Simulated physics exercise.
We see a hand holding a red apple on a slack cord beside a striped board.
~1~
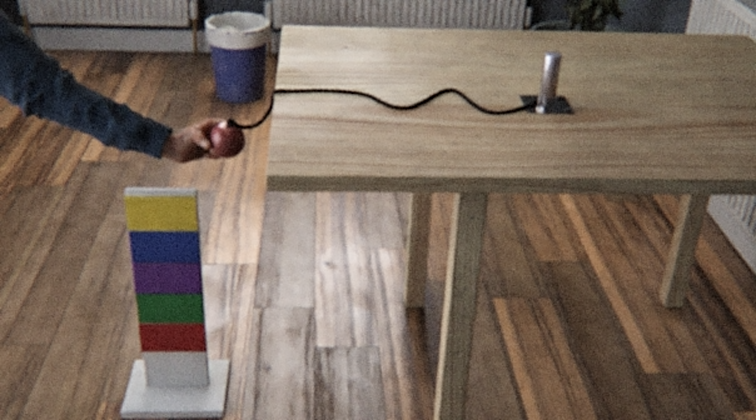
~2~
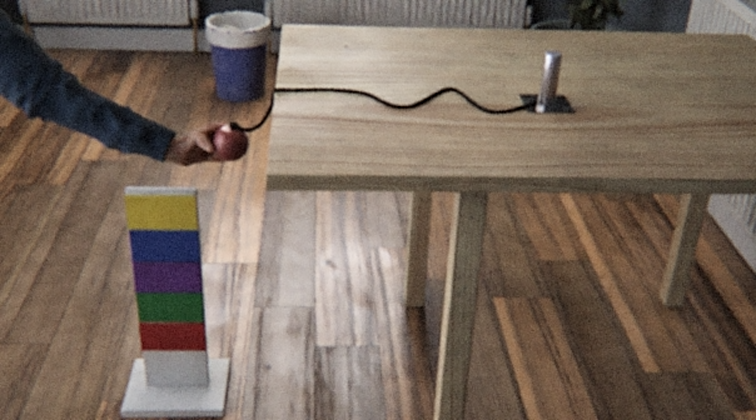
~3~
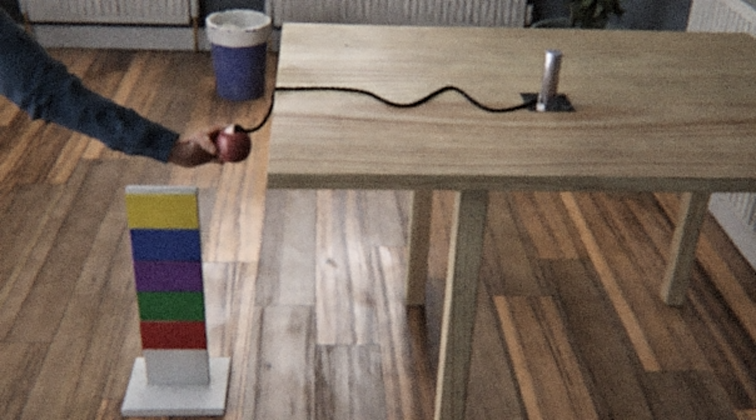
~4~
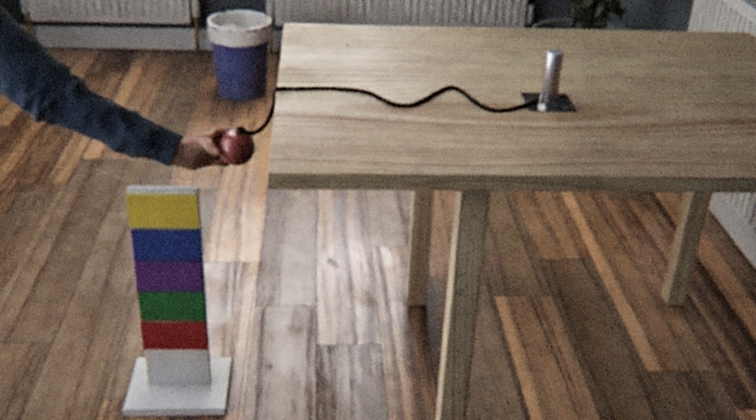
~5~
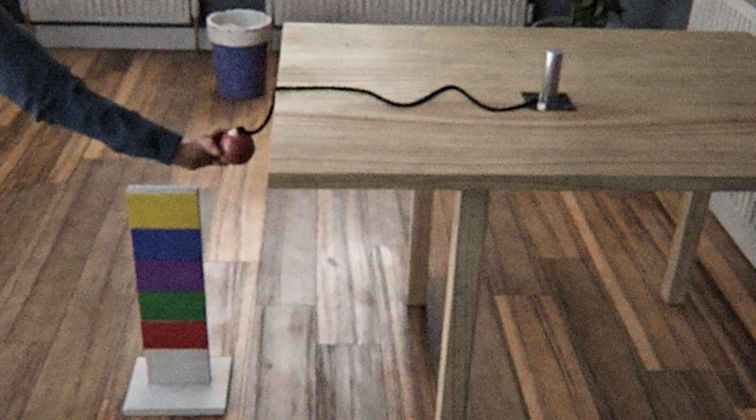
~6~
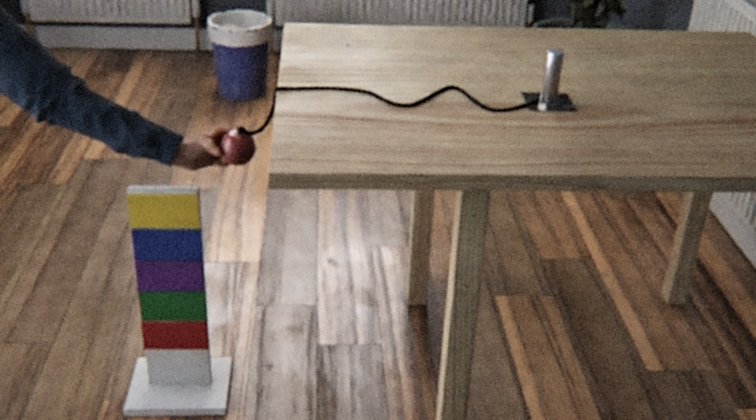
A hand holding a red apple on a slack black cord drifts very slightly right and down beside a wooden table, seen from slightly above in a room with a plank floor. Below the hand stands a white board striped yellow, blue, purple, green and red, with a metal cylinder on the table at right. The cord, cylinder and board stay practically still.
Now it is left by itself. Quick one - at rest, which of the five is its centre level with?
At blue.
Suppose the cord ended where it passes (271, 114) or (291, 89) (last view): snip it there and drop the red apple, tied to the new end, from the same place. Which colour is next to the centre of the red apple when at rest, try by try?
One after the other: Yellow; no band.
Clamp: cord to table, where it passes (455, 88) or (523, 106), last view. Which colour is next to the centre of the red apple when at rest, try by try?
Results, in sequence: Yellow / blue.
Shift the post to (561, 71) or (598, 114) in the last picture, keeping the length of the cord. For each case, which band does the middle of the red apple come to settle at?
Yellow; yellow.
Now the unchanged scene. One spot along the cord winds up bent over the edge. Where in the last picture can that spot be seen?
That would be the bit at (358, 91).
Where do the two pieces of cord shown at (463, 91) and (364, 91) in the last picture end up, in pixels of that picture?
At (427, 98), then (282, 95).
A little later, apple near (303, 241); level with blue.
Next, apple near (262, 245); level with blue.
When it is over, apple near (274, 246); level with blue. The cord holds its middle at blue.
